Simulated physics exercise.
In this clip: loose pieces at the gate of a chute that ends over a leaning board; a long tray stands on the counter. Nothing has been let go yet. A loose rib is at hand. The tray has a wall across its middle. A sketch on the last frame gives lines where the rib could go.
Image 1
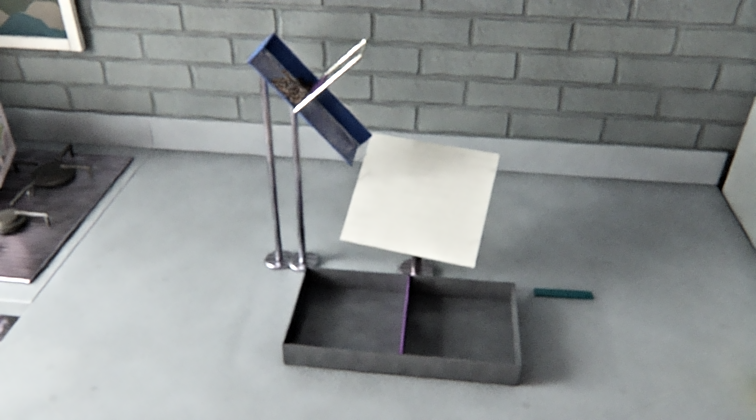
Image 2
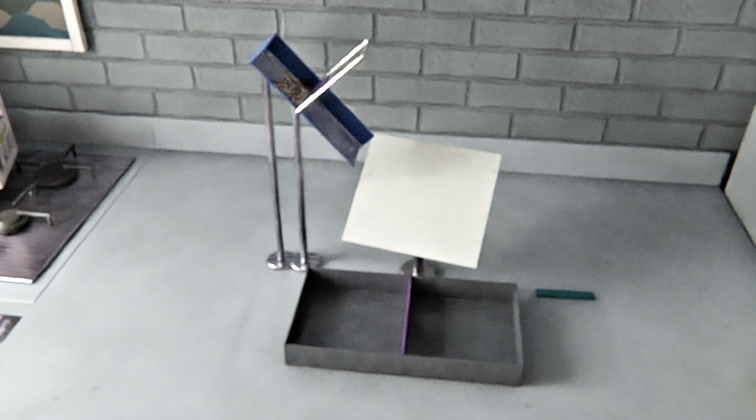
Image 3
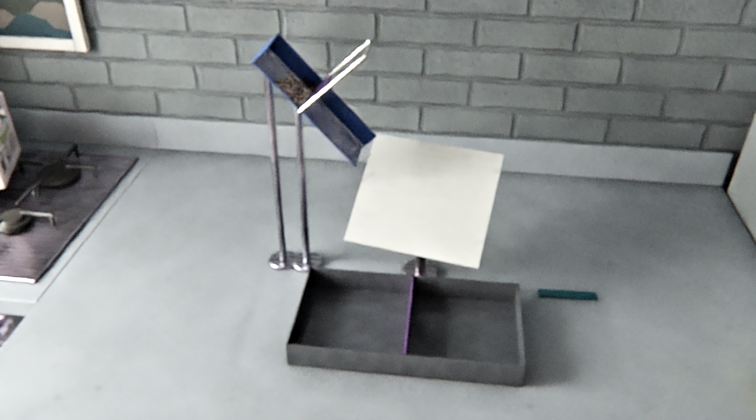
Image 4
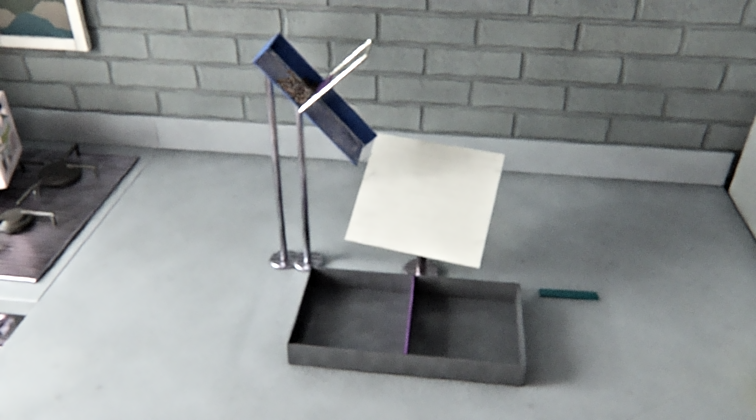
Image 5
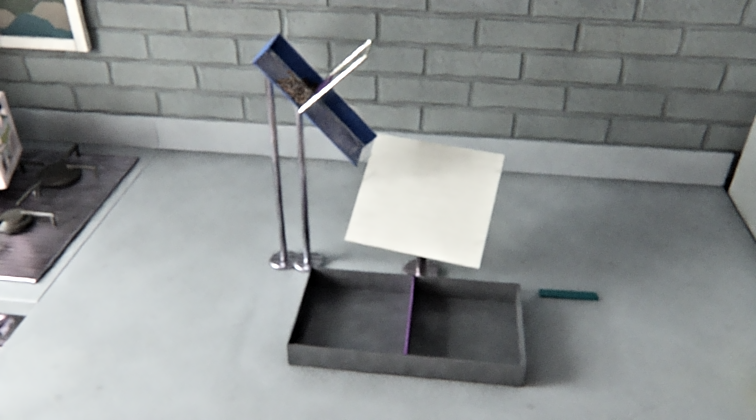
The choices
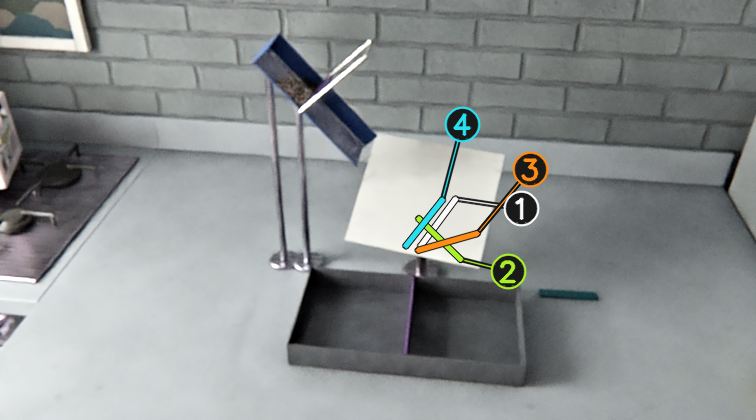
A blue chute holding small brown berries slanted down to the right above a tilted white board and a divided dark tray, and nothing moved apart from a slight shift of the whole view.
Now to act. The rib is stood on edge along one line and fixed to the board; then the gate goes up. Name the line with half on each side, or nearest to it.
The best line is 2.
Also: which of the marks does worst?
Line 4.
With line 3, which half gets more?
More lands on the left.
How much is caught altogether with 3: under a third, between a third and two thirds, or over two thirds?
It is over two thirds.
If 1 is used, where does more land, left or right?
The left half.
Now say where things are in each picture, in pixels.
In the first frame, load behind the gate near (296, 88), allspice berries; lip of the chute near (354, 157), sloping fairly steeply.
In the second frame, middle of the board near (422, 197), tilted fairly steeply; middle of its low edge near (407, 253); of its high edge near (436, 144).
In the third frame, front corners of the tray near (287, 344) and (526, 366); front end of its middle wall near (404, 355); gate still shut near (325, 85).
In the fourth frame, middle of the load near (301, 88); lip near (360, 157).
In the fifth frame, middle of the load near (301, 88); lip near (359, 157).
On the marked copy, line 1 from (455, 198) to (420, 246); line 2 from (418, 218) to (460, 259); line 3 from (477, 233) to (418, 250); line 4 from (442, 199) to (405, 245).
If 1 is chosen, of what is caught, the bulk in the left half, close to a quarter in the right.
If 2 is chosen, of what is caught, close to half in the left half, close to half in the right.
If 3 is chosen, of what is caught, the bulk in the left half, close to a quarter in the right.
If 4 is chosen, of what is caught, all but a few in the left half, only a few in the right.
